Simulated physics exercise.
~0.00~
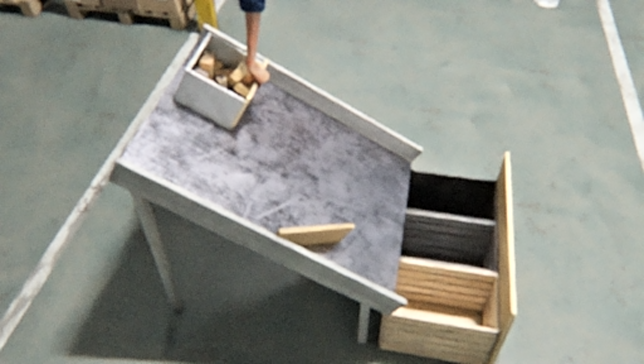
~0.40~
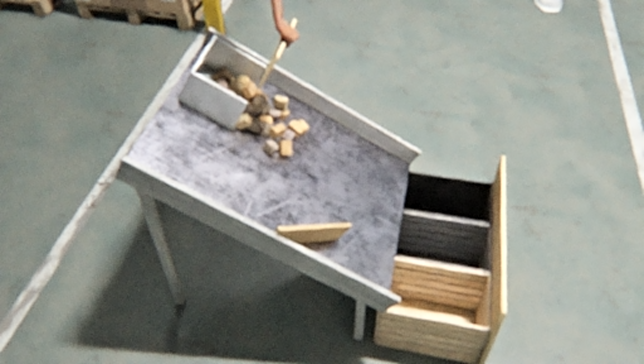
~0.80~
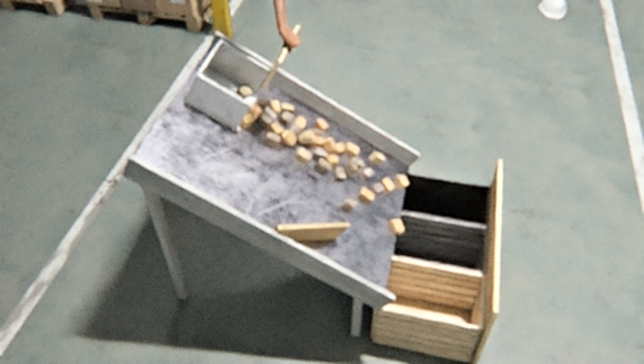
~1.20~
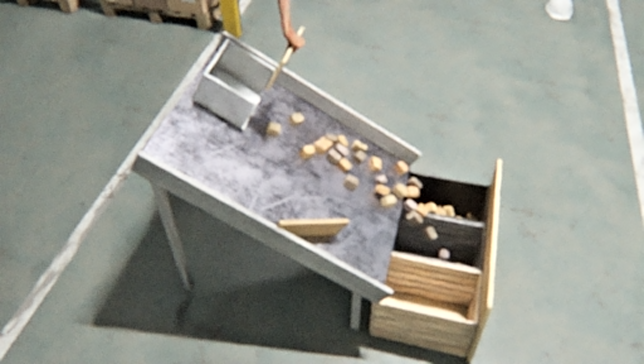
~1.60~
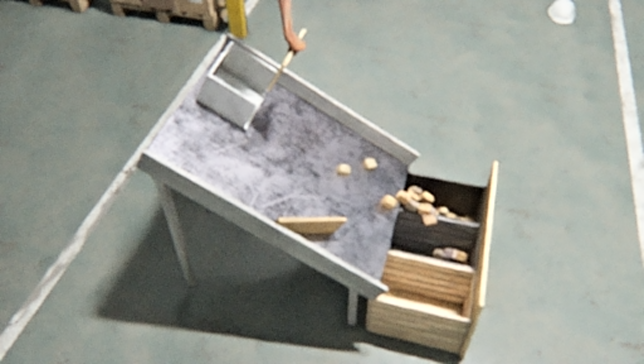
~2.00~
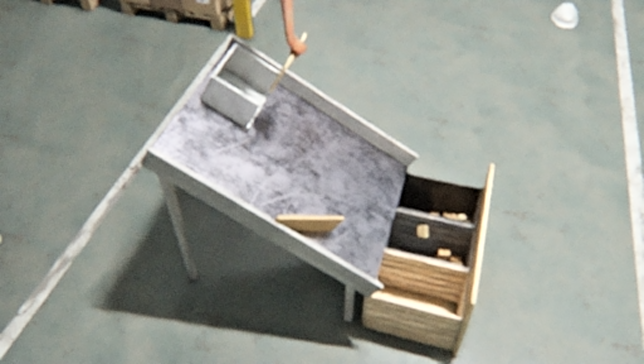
On a workshop floor, a hand lifting a gate releases wooden offcuts down a sloping table into black and grey bins.
